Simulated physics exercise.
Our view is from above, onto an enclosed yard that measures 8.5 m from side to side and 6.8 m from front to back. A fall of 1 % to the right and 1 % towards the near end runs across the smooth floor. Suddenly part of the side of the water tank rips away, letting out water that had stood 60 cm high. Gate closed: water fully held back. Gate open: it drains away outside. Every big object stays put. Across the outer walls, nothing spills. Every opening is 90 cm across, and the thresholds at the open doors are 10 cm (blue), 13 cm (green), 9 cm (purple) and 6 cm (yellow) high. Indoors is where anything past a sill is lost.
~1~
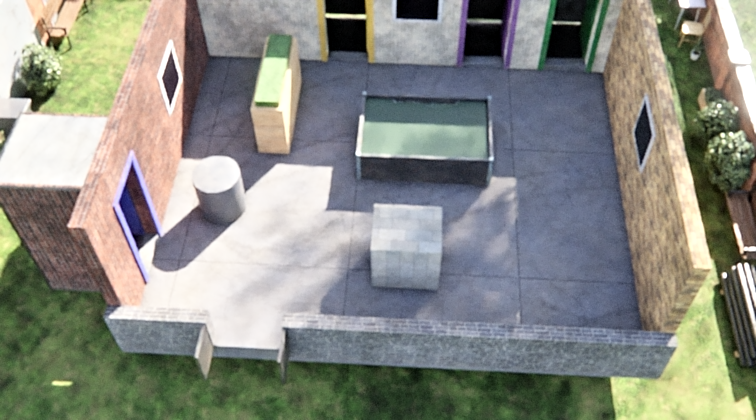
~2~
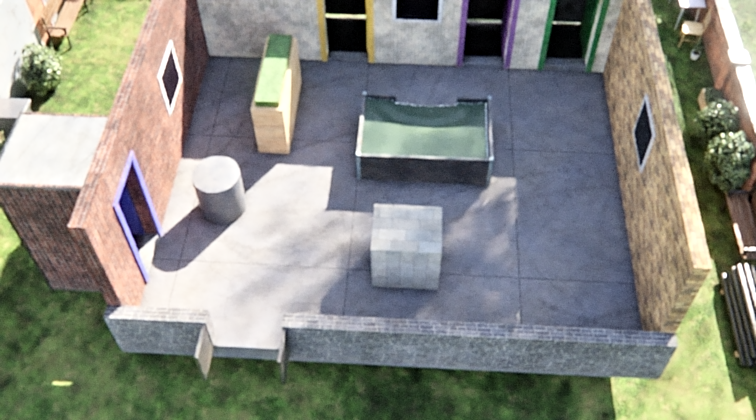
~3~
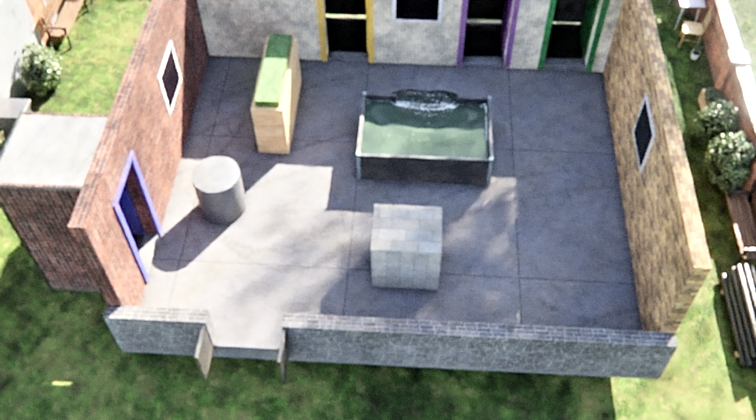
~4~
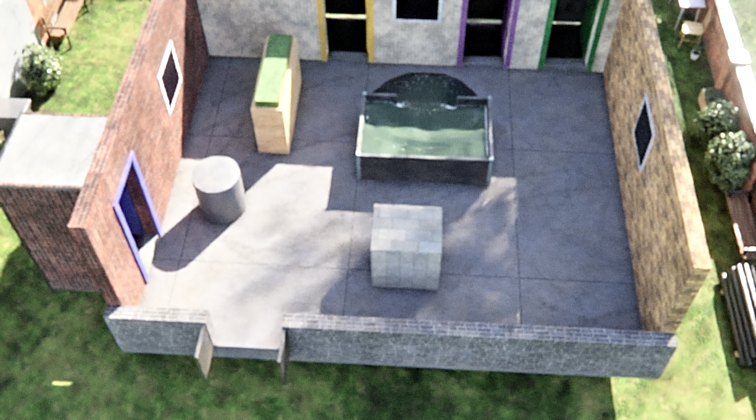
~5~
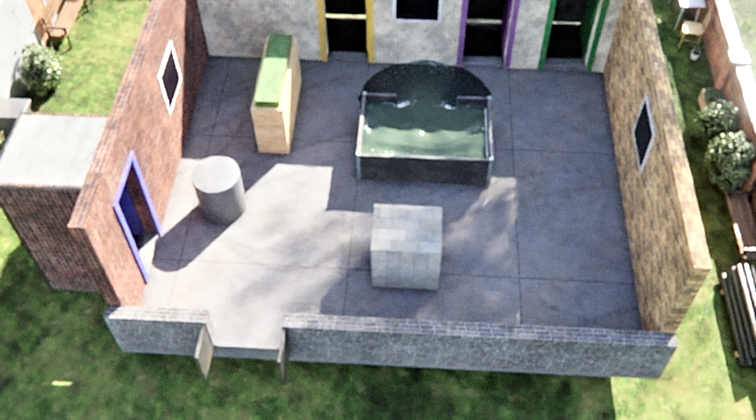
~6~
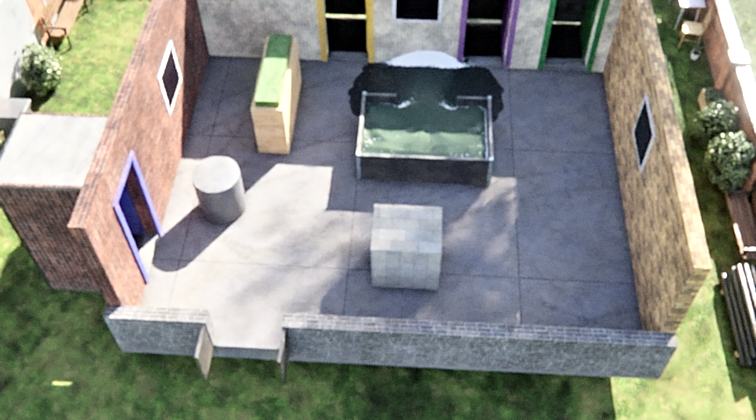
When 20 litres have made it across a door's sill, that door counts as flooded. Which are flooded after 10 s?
Result: Blue door: Short of the set amount, green door: Short of the set amount, purple door: Beyond the set amount, yellow door: Beyond the set amount.
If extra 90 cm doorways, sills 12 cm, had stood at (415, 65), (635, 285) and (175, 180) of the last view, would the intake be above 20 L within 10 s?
Door 1: Higher; door 2: Lower; door 3: Lower.
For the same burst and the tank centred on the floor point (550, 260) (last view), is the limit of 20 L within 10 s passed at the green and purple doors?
Relative to the limit, green is beyond it and purple is beyond it.
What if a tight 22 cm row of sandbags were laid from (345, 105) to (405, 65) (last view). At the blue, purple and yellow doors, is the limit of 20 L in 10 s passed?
Then, at the blue door it's not exceeded, at the purple door it's exceeded, at the yellow door it's not exceeded.
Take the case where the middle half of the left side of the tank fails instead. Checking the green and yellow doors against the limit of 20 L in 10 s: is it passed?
Outcome at green: Not exceeded; outcome at yellow: Exceeded.
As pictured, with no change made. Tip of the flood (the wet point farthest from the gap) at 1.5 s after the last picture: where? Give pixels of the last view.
I'd put it near pixel (234, 59) of the last picture.
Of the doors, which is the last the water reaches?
It is the blue one.
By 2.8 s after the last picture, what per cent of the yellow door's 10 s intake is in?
By that time, around 80 per cent.
Then, 0.7 s after the last picture water covers 10 % of the floor and is deepest (40 cm) near (425, 73); blue door not reached, green door not reached, purple door 21 cm at the sill, 11 L in, yellow door 12 cm at the sill, 1 L in.
Then, 1.5 s after the last picture water covers 20 % of the floor and is deepest (30 cm) near (425, 73); blue door not reached, green door 7 cm at the sill, 0 L in, purple door 18 cm at the sill, 51 L in, yellow door 12 cm at the sill, 15 L in.
Then, 2.8 s after the last picture water covers 30 % of the floor and is deepest (22 cm) near (425, 67); blue door not reached, green door 6 cm at the sill, 0 L in, purple door 14 cm at the sill, 81 L in, yellow door 9 cm at the sill, 30 L in.
Then, 5.3 s after the last picture water covers 65 % of the floor and is deepest (14 cm) near (597, 98); blue door 1 cm at the sill, 0 L in, green door 9 cm at the sill, 2 L in, purple door 9 cm at the sill, 98 L in, yellow door 6 cm at the sill, 38 L in.
Then, 9.3 s after the last picture water covers 85 % of the floor and is deepest (11 cm) near (634, 355); blue door 2 cm at the sill, 0 L in, green door 5 cm at the sill, 2 L in, purple door 5 cm at the sill, 99 L in, yellow door 3 cm at the sill, 38 L in.
